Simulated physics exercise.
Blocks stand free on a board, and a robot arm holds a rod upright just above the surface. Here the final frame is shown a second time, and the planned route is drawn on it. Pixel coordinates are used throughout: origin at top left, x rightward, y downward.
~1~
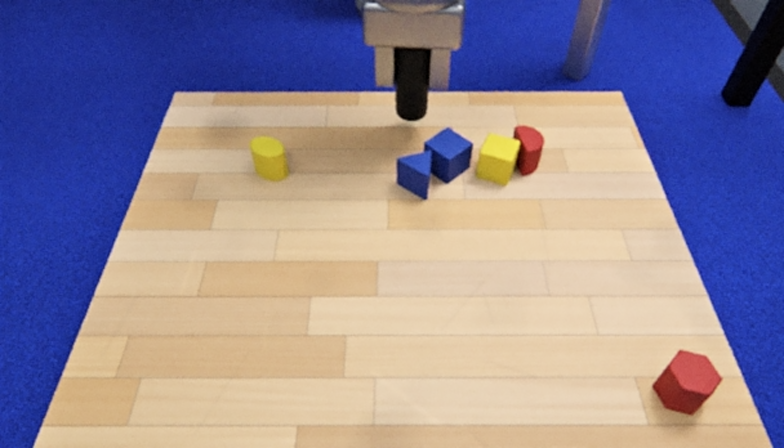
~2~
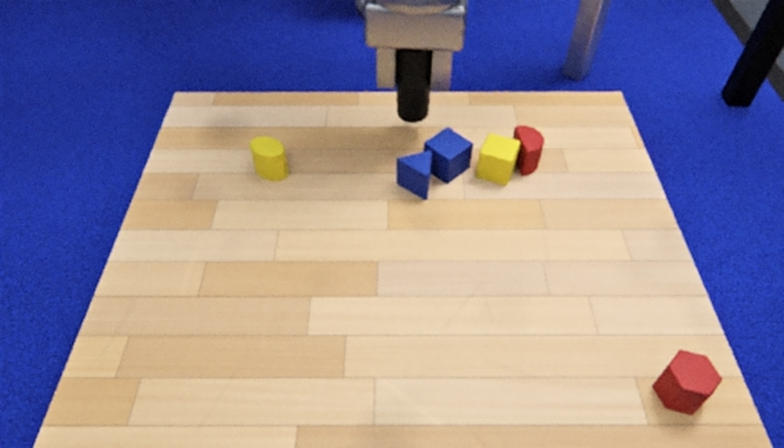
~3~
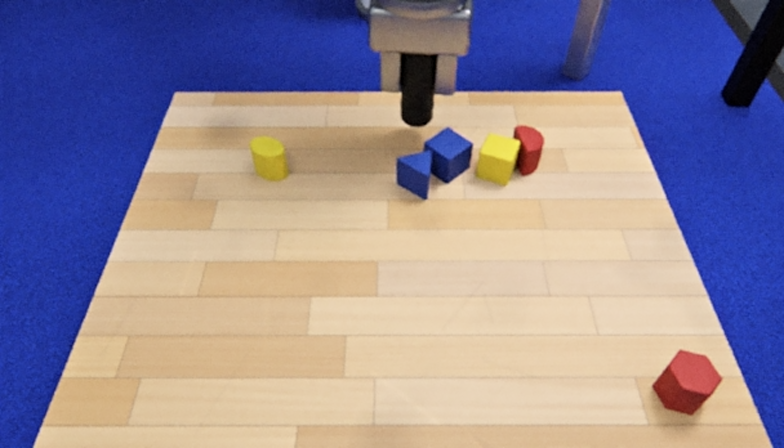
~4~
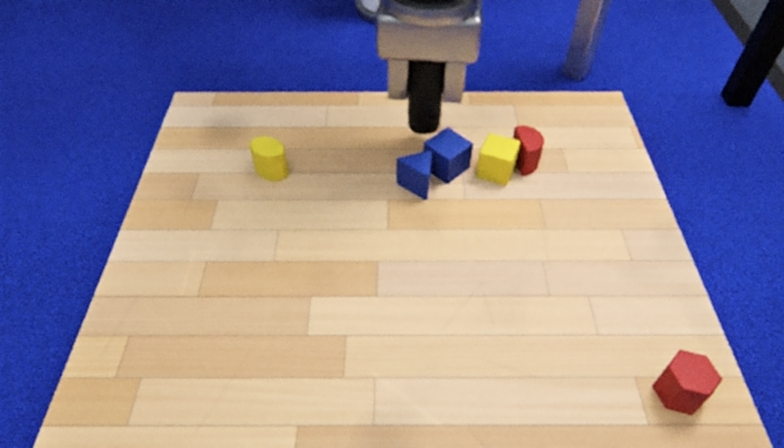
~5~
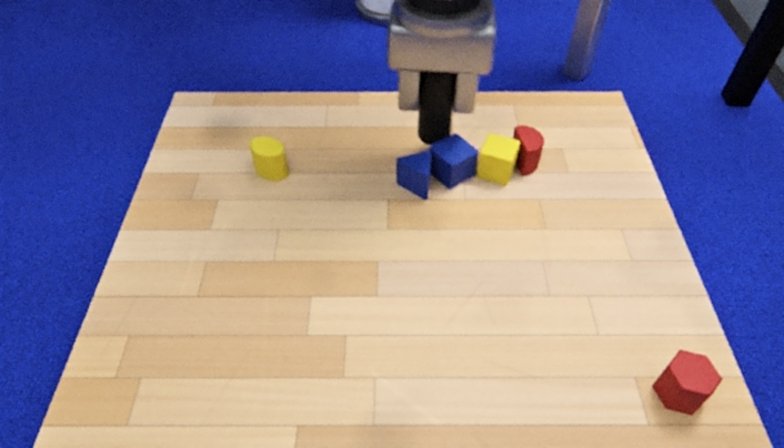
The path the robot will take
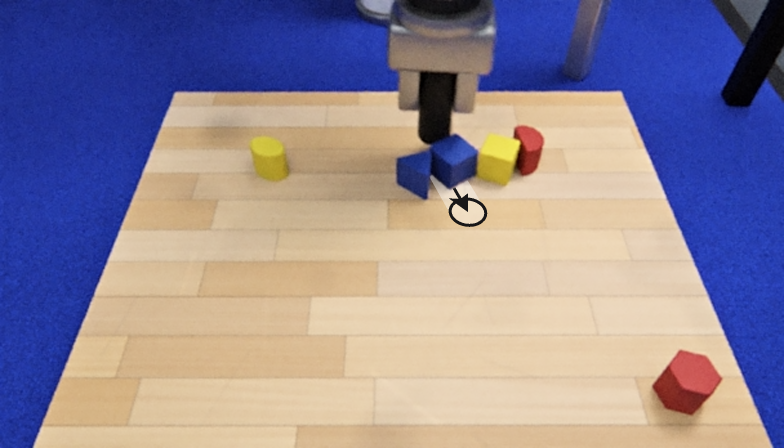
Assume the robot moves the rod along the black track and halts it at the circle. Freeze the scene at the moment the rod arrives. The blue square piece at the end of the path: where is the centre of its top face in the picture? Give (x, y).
My estimate: (503, 207).
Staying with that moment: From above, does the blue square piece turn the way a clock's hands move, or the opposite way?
It spins anti-clockwise.
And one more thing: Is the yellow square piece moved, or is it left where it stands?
The push misses it.
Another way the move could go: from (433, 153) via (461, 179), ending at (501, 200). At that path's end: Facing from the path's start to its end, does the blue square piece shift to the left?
The answer is no.
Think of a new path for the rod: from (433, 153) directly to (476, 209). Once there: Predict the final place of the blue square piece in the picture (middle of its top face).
The centre of its top will be at (503, 208).
The drawn path runs in a line from (433, 153) to (468, 212).
What follows on the original path. Halfway along, rod (452, 164); blue three-sided block (416, 166), turned 25° clockwise; blue square piece (476, 177).
At the end, rod (470, 195); blue three-sided block (416, 166), turned 25° clockwise; blue square piece (503, 207), turned 20° anticlockwise; yellow square piece not moved.
